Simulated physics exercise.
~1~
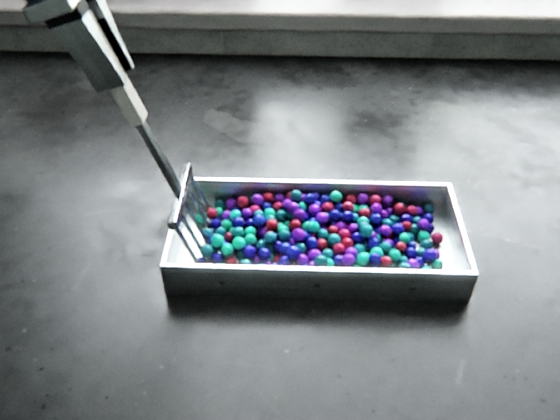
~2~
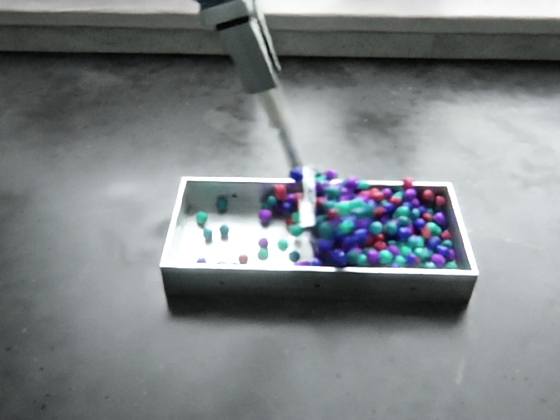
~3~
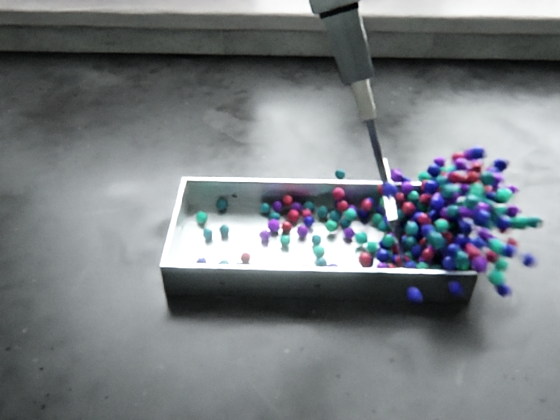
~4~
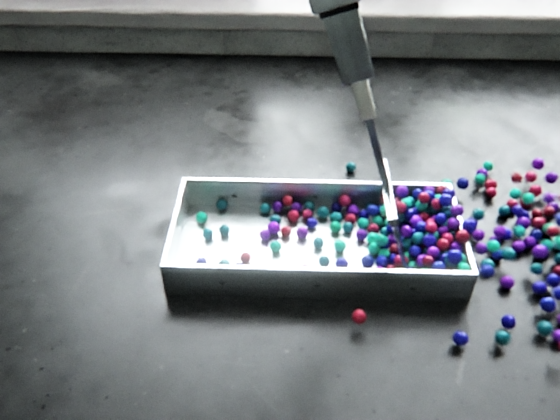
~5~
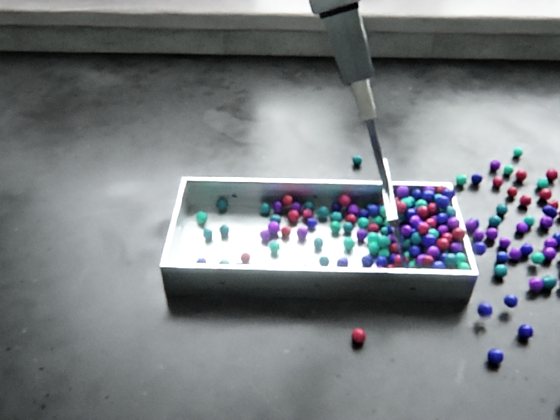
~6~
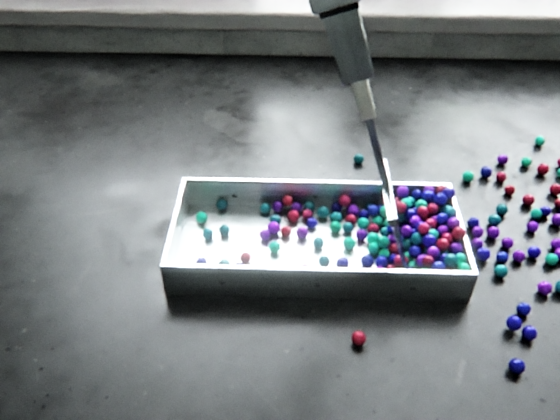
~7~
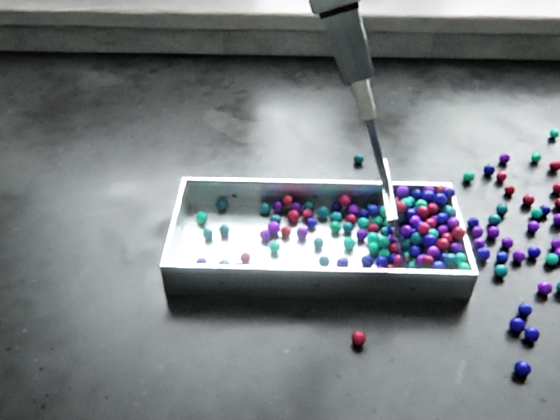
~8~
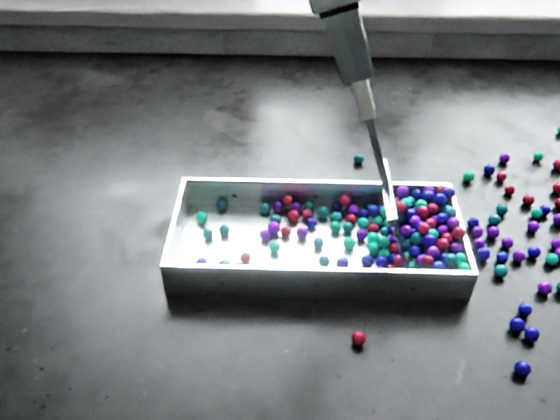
At first, a robot arm holds a comb-like tool at the left end of a shallow, pale tin filled with small round sweets in red, green, blue and purple. The arm sweeps the tool to the right, driving the sweets into a crowded heap and leaving only a few scattered behind it. As the tool nears the right end, many sweets burst over the wall and spill onto the grey table. The arm then stops, and the loose sweets spread out and settle. It ends with most still in the tin, packed at the right, while many others lie outside.
